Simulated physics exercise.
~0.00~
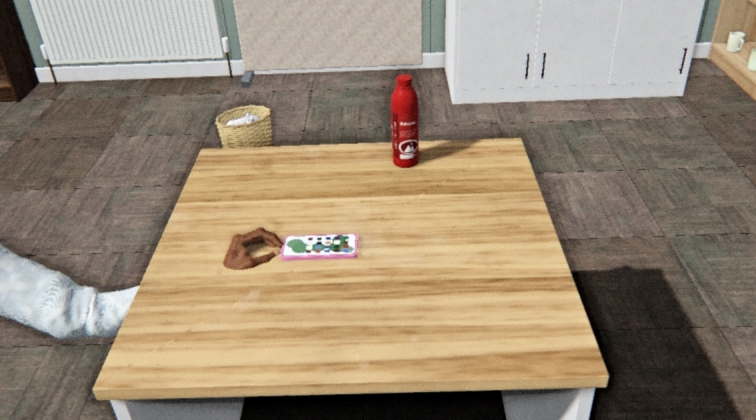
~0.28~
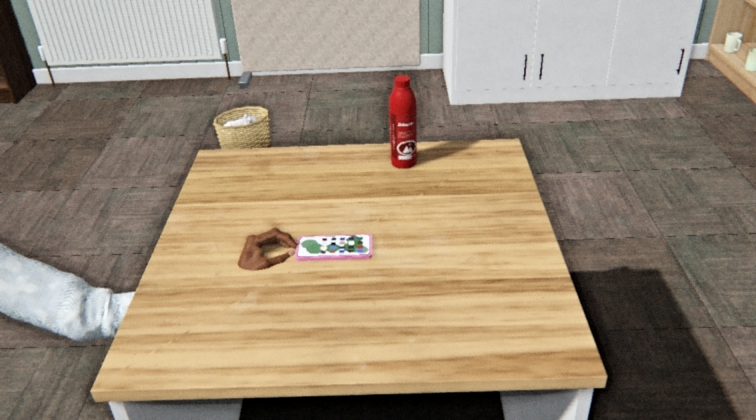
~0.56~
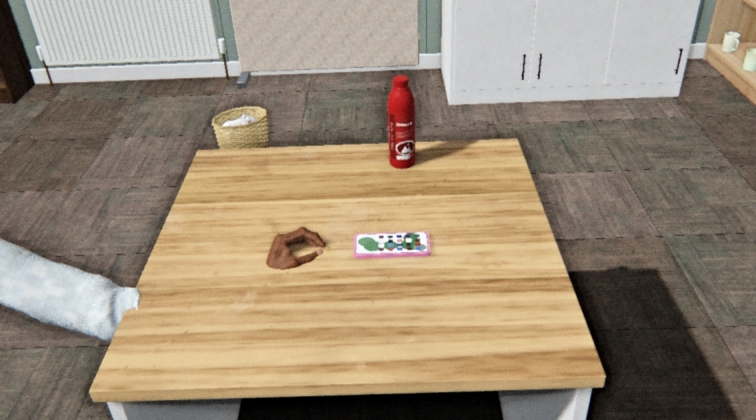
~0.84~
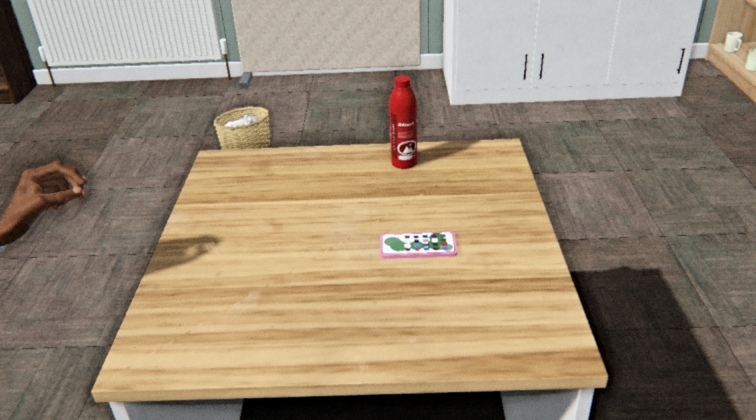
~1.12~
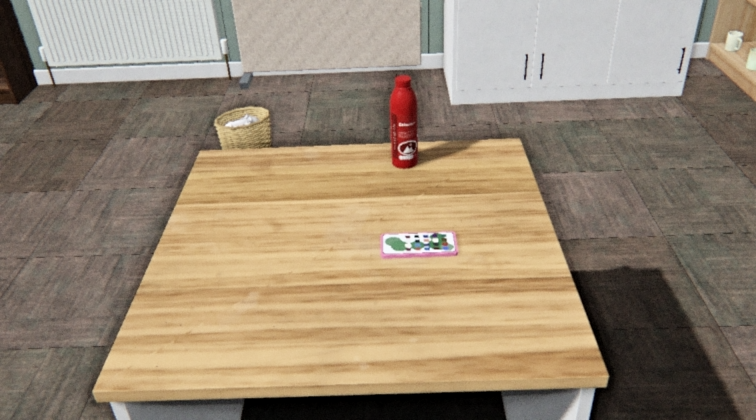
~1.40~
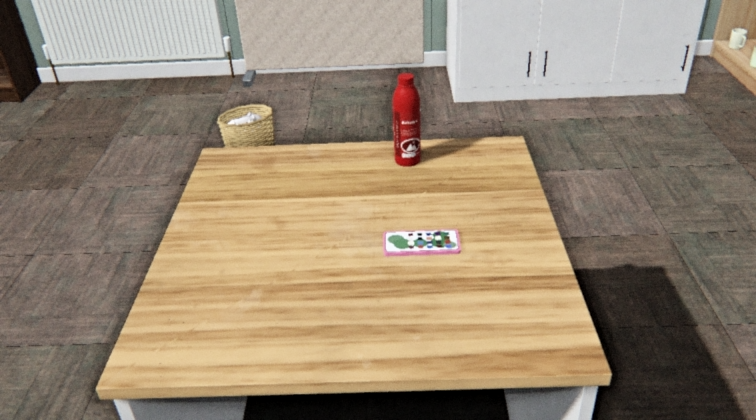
A hand pushes a pink phone right across a wooden table, withdraws, and leaves it resting there.
